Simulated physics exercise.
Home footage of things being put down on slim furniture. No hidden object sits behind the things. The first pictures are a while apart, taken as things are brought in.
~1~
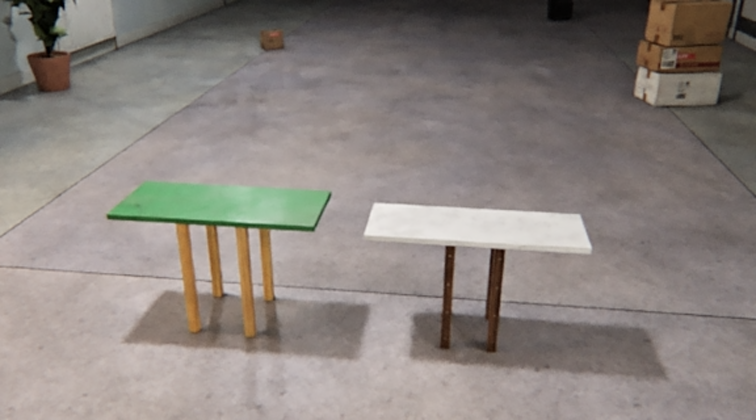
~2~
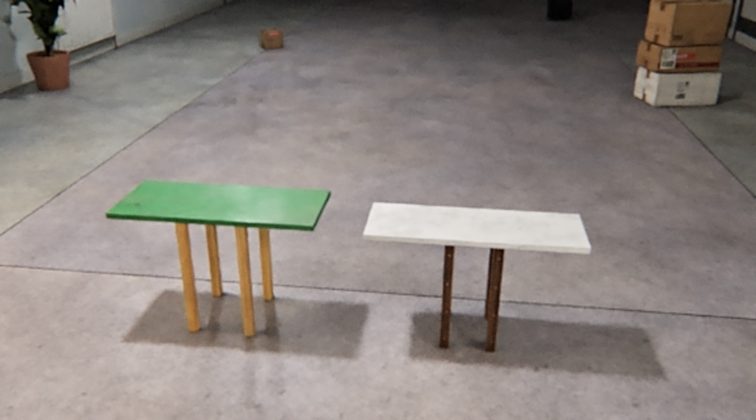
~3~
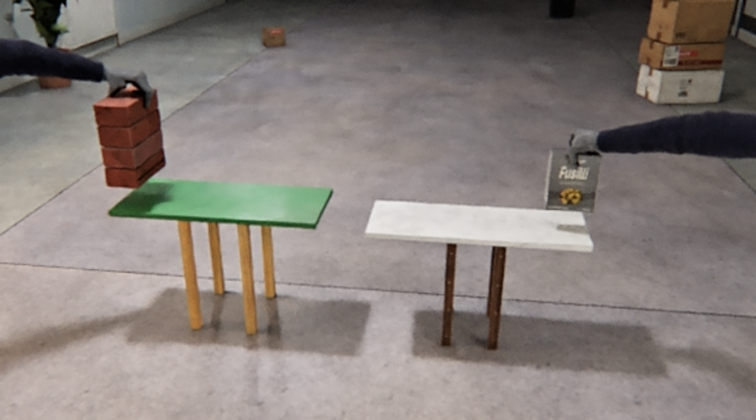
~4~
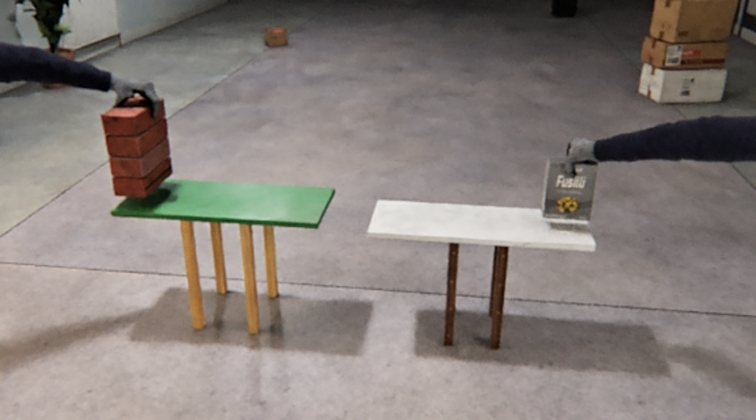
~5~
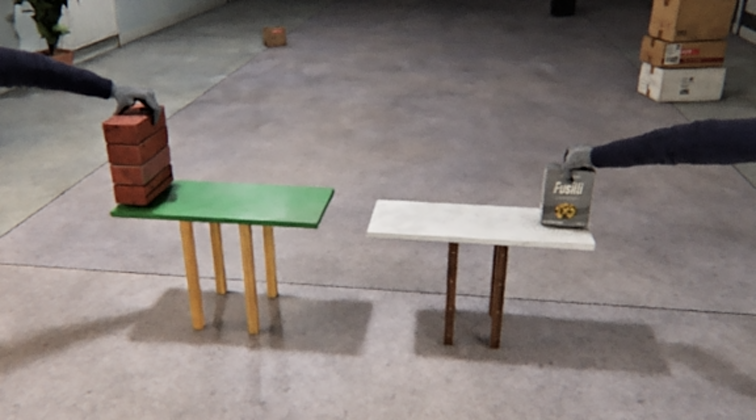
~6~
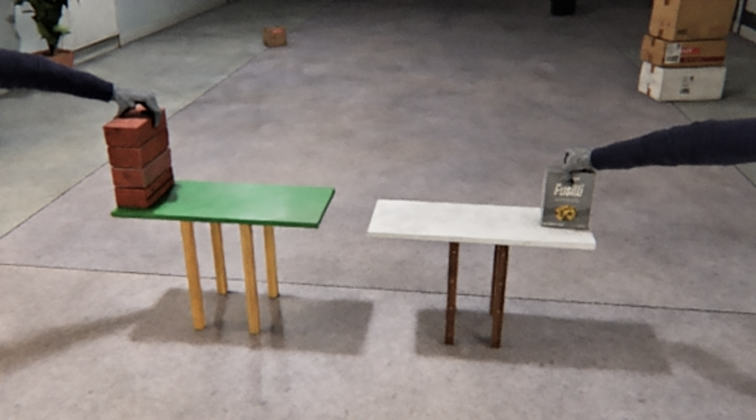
Gloved hands lower red bricks onto the green table and a packet onto the white one.
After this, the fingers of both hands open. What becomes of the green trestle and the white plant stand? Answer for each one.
As I see it, the green trestle will prove unstable here, the white plant stand will prove stable here.
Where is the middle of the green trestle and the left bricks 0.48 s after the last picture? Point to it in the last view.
The green trestle at (177, 197), the left bricks at (87, 185).
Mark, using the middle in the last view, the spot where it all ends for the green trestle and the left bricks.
The first ends near (113, 228), the second near (8, 282).
Then, 0.48 s on from there, green trestle turned 23° from its first pose near (176, 197); white plant stand at rest near (479, 223).
Then, 0.64 s on from there, green trestle turned 51° from its first pose near (125, 215); white plant stand at rest near (479, 223).
Then, 0.82 s on from there, green trestle turned 69° from its first pose near (99, 223); white plant stand at rest near (479, 223).
In the end, the green trestle tips up, near (113, 228); the white plant stand stays flat on its feet, near (479, 223).
